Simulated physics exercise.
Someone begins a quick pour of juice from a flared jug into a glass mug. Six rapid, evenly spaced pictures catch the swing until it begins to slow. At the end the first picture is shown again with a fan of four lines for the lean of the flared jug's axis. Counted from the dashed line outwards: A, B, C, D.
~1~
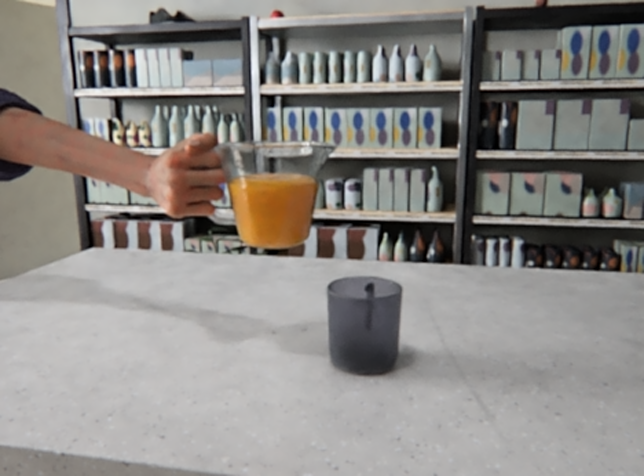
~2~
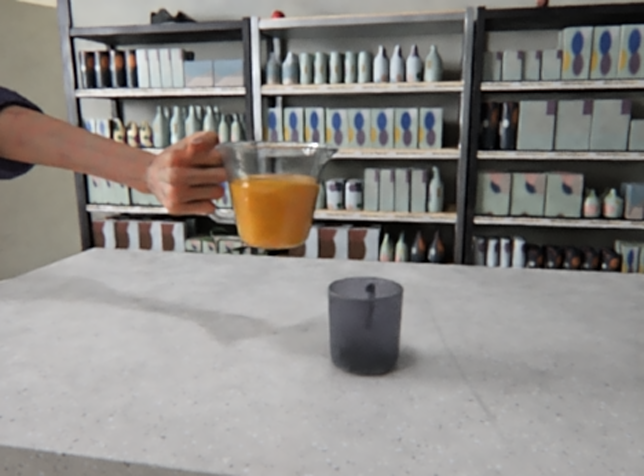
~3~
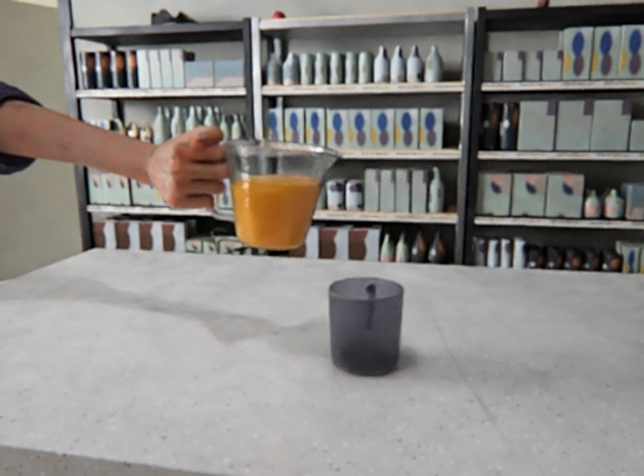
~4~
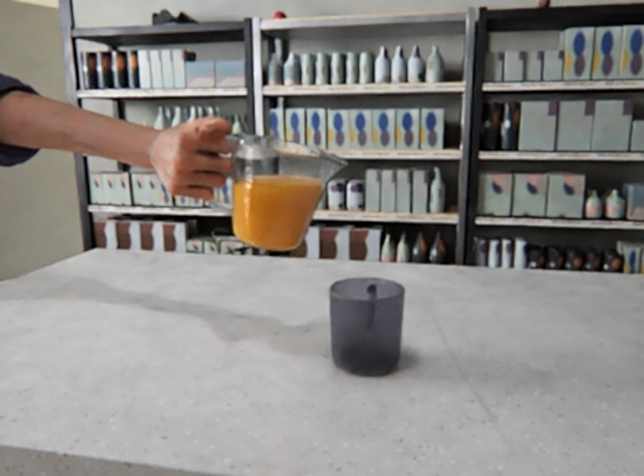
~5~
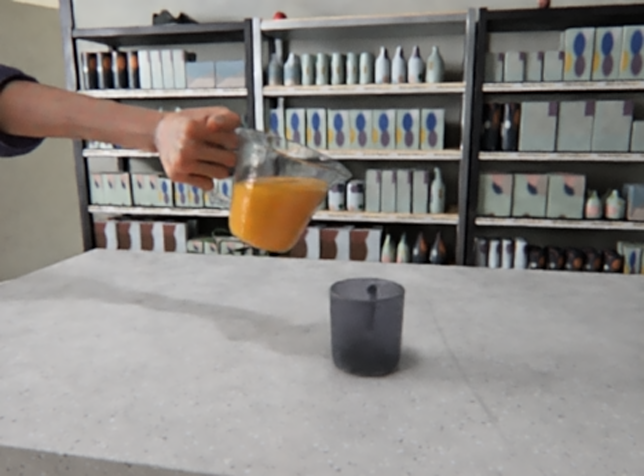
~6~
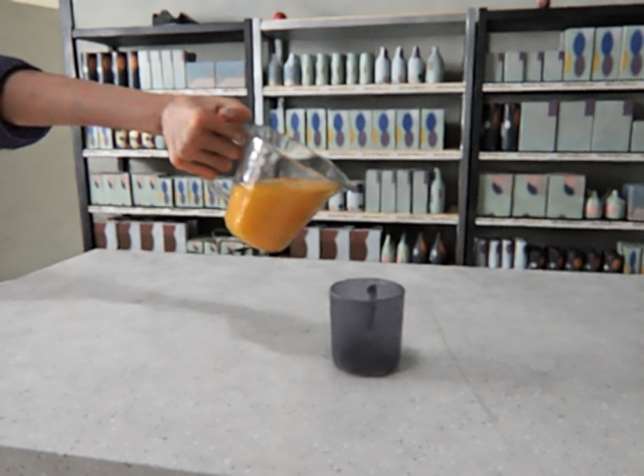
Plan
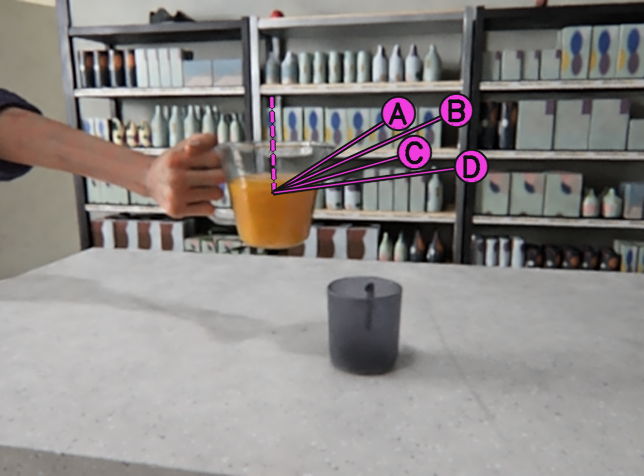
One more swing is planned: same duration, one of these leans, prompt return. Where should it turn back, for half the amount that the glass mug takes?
The answer is mark A.
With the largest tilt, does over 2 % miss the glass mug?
Yes, it does.
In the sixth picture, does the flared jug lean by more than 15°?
Yes, it does.
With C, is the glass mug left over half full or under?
Over half.
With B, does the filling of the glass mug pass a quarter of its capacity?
Yes, it does.
In magenta, A at (383, 122); B at (441, 117); C at (398, 157); D at (454, 168).
With A, the glass mug ends with about 48 % of what it can hold.
With B, the glass mug ends with about 68 % of what it can hold.
With C, the glass mug ends with about 79 % of what it can hold; 7 % of the juice is spilt.
With D, the glass mug ends with about 85 % of what it can hold; 14 % of the juice is spilt.
